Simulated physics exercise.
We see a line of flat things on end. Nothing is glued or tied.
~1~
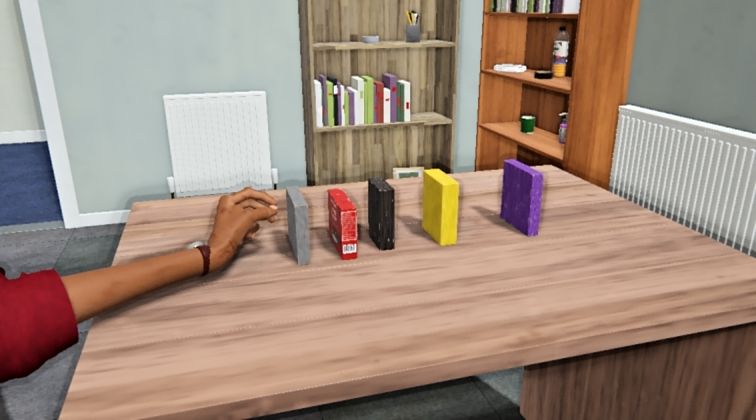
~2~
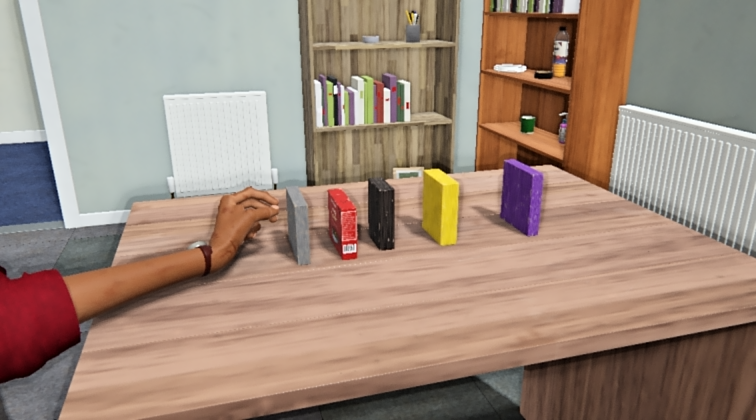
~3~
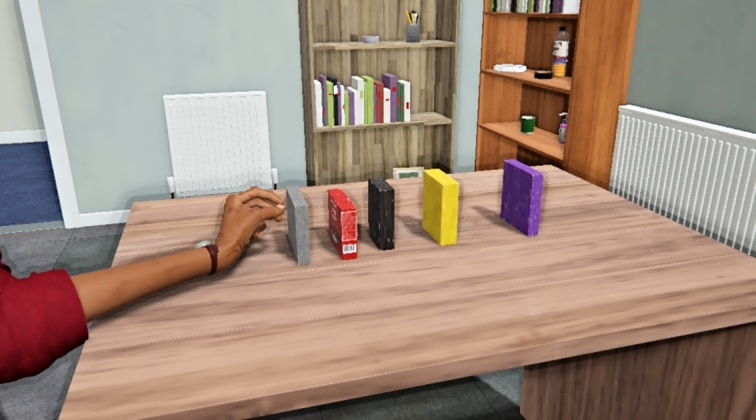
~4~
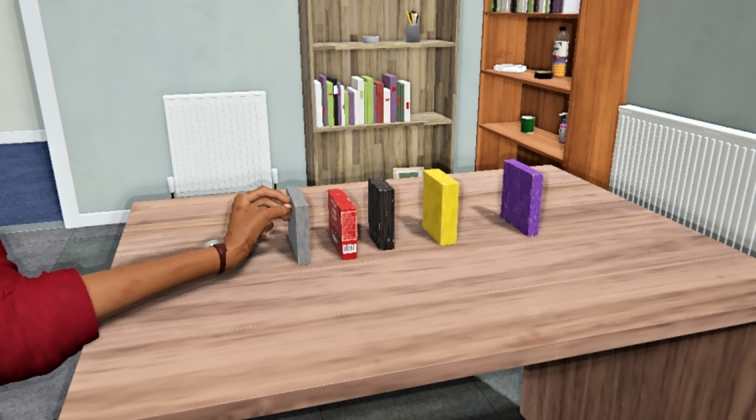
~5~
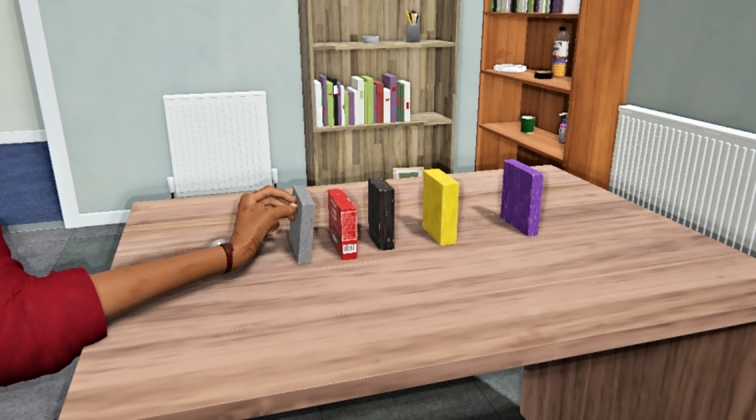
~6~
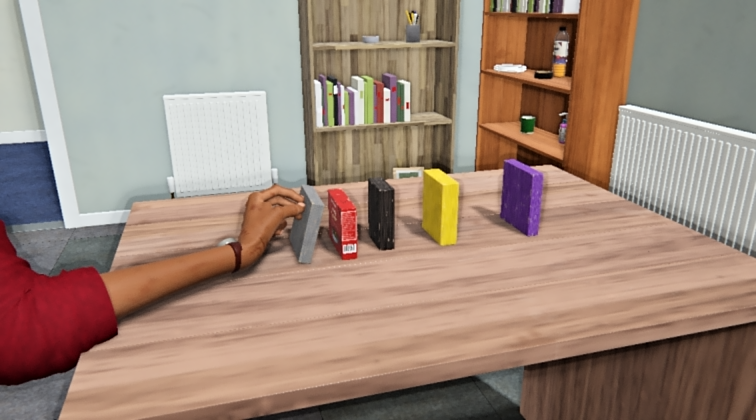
In this clip, a hand at the left of a wooden table moves right to a grey block standing in a row with red, black, yellow and purple ones, then pushes it so it tilts rightward toward the red packet.
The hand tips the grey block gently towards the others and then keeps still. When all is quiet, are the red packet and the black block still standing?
The red packet topples; the black block topples.
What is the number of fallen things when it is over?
4 of them.
Then, 0.20 s after the last picture, grey block 53° over; red packet tipped 29° from how it was near (355, 221).
Then, 0.50 s after the last picture, grey block 70° over; black block tipped 66° from how it was near (413, 221); red packet tipped 66° from how it was near (371, 228); yellow board tipped 30° from how it was.
Then, 0.60 s after the last picture, grey block 70° over; black block tipped 74° from how it was near (415, 224); red packet tipped 66° from how it was near (372, 228); yellow board on its side.
At rest, tipped over on the table, black block, yellow board and red packet. Seen from the same camera at the end, red packet near (374, 228), black block near (420, 231).
